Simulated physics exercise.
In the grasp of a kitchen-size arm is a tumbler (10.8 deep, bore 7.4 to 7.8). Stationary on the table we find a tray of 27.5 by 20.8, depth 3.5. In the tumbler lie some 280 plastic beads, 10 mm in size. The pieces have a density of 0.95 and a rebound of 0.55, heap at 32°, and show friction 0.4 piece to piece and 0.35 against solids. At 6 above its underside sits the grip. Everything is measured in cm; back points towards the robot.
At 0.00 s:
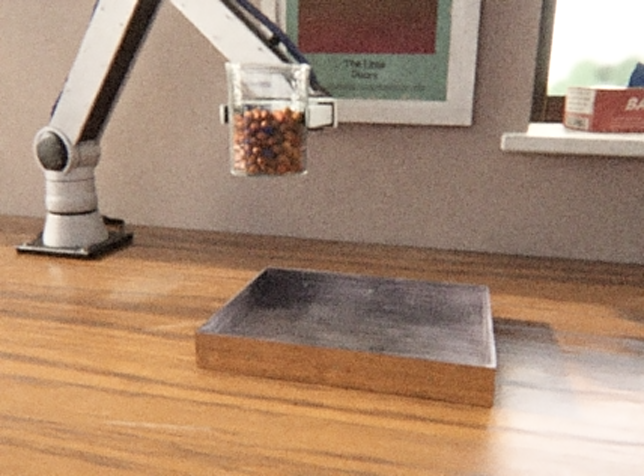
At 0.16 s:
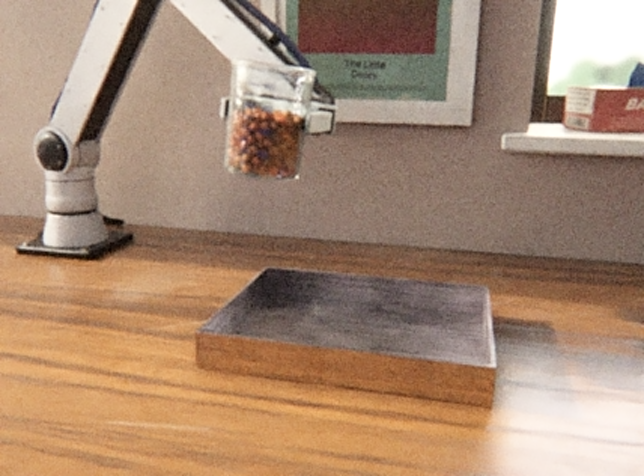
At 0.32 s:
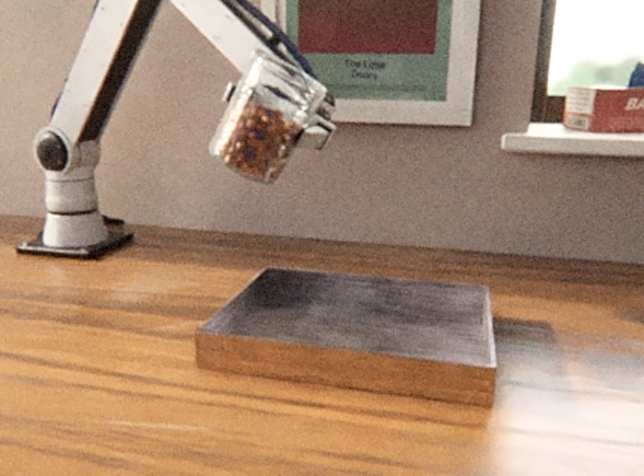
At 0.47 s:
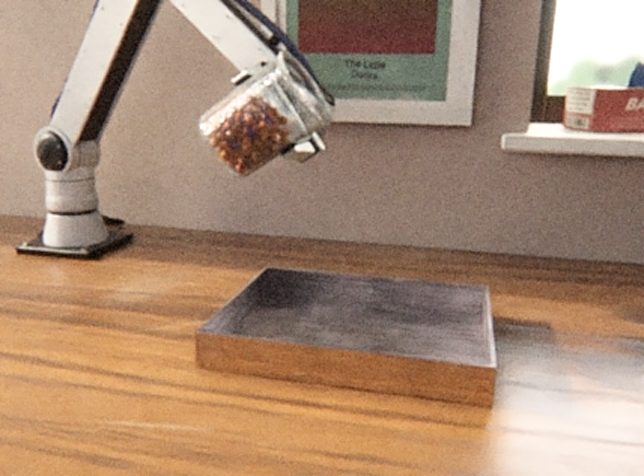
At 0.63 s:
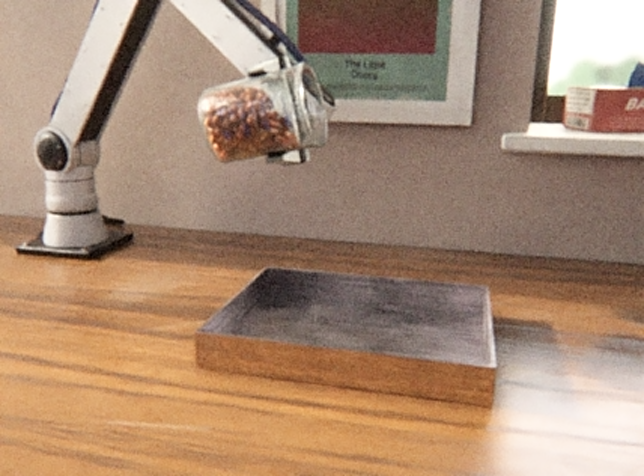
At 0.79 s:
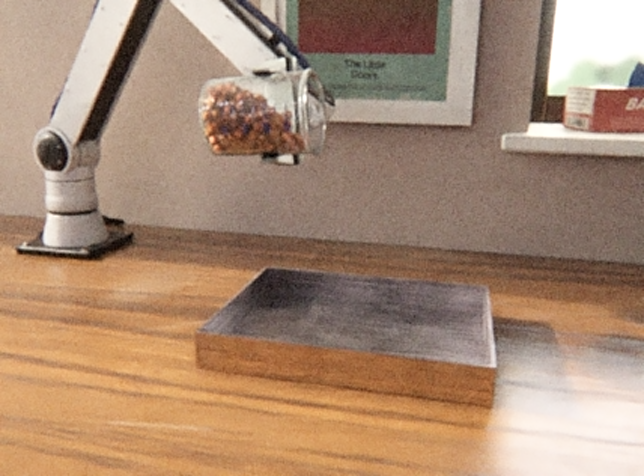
A white robot arm at the left holds a clear tumbler of reddish-orange and dark beads above a wooden table, seen from slightly above by a still camera. A shallow wooden tray with a dark inside sits empty below, with a green-and-red poster and a red box on a windowsill behind. The arm tilts the tumbler leftward until it lies nearly sideways, the beads shifting inside.
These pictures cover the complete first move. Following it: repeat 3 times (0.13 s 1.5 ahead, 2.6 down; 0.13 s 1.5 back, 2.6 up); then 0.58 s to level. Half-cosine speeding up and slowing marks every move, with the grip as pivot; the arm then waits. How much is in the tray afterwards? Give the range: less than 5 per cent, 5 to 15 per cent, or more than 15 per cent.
The share is 5 to 15 per cent.
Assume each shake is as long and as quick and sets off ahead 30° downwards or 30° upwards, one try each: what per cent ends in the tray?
I'd say close to 40 percent for the first and close to 60 percent for the second.
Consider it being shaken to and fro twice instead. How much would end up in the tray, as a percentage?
10 per cent.
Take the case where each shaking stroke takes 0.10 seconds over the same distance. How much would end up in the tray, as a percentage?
That gives about 15 percent.
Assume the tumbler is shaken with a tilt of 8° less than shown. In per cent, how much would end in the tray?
In that case roughly 0 per cent.
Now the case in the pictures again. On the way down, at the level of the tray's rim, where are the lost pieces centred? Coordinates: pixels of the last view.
Estimated centre around (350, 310) in pixels.
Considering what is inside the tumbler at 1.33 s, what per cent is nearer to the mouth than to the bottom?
About 30 percent.
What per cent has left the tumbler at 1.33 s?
About 5 per cent.
By 1.33 s, tilted 85° forward, highest piece 26 above the table; 259 in the tumbler, 11 in the tray, 5 in flight or on a rim.
By 1.88 s, tilted 38° forward, highest piece 26 above the table; 246 in the tumbler, 29 in the tray.
By 2.35 s, level, highest piece 26 above the table; 246 in the tumbler, 29 in the tray.
By 3.40 s, level, highest piece 25 above the table; 246 in the tumbler, 29 in the tray.
Final count, 246 in the tumbler, 29 in the tray. That is 11 % in the tray.
